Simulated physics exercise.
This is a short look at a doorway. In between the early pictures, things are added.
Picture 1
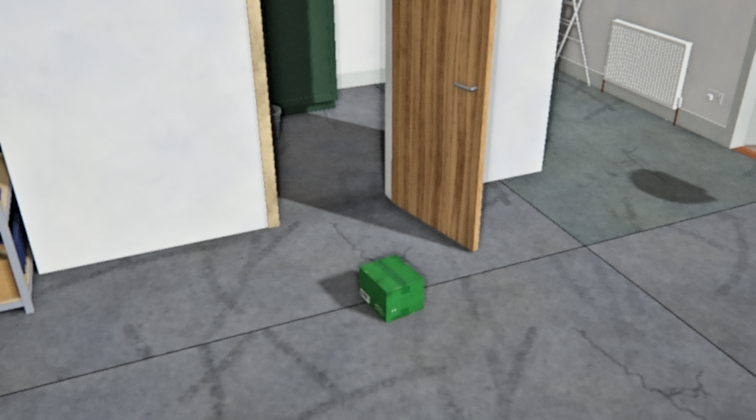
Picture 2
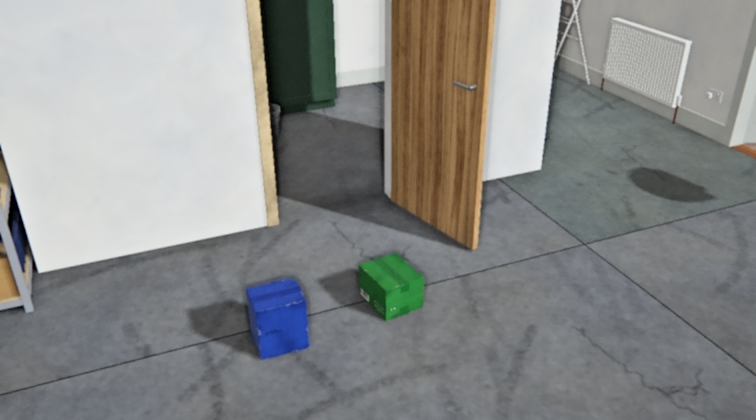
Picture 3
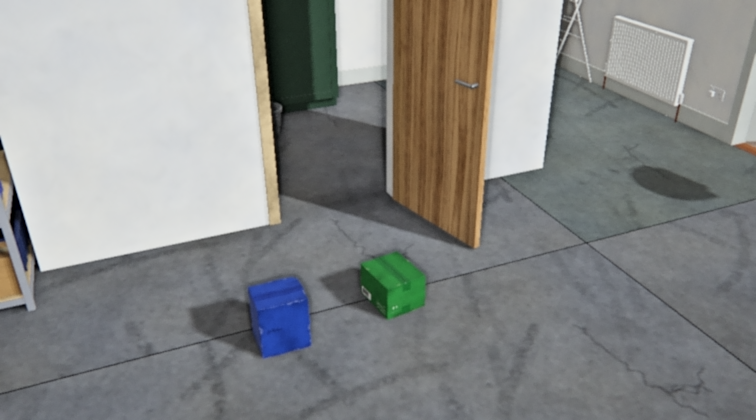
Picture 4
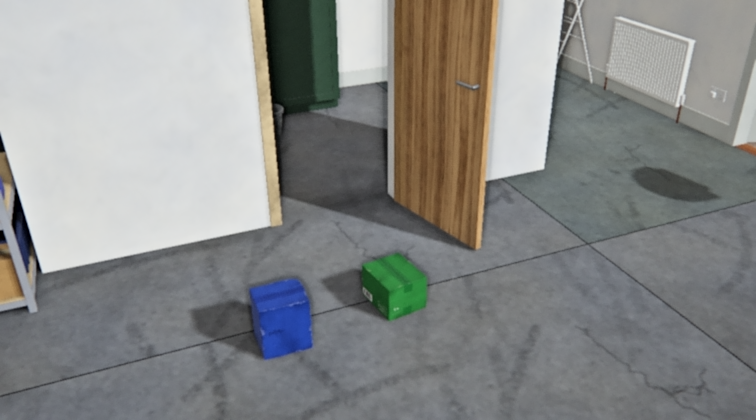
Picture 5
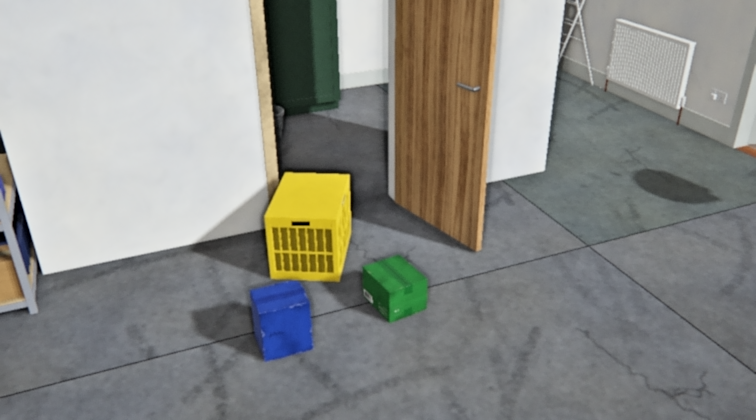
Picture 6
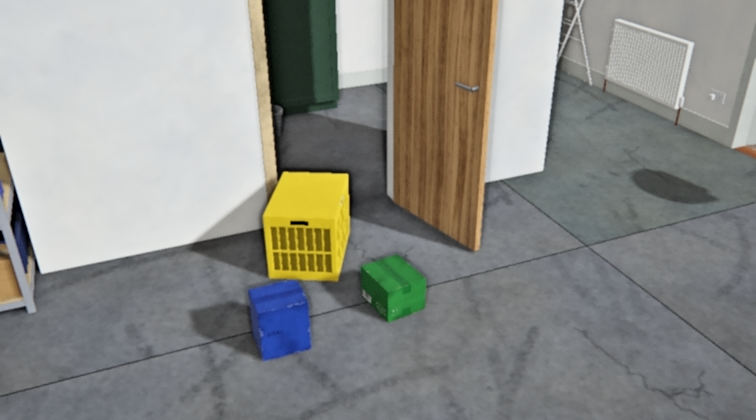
Blue box appearing left of a green box before a still, wide-open door, then a yellow chest appearing behind them.
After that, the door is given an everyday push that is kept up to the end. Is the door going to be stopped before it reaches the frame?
The attempt is going to be foiled.
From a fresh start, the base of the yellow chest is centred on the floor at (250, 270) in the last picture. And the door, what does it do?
Next, the door completes its arc.
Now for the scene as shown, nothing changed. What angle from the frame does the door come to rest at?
About 45°.
Then, 0.50 s on from there, door 94° open.
Then, 0.80 s on from there, door 78° open.
Then, 1.10 s on from there, door 60° open.
Then, 1.30 s on from there, door 47° open.
In the end, door 44° open; all 3 unmoved. At the end, from the last picture's camera, yellow chest near (308, 224).
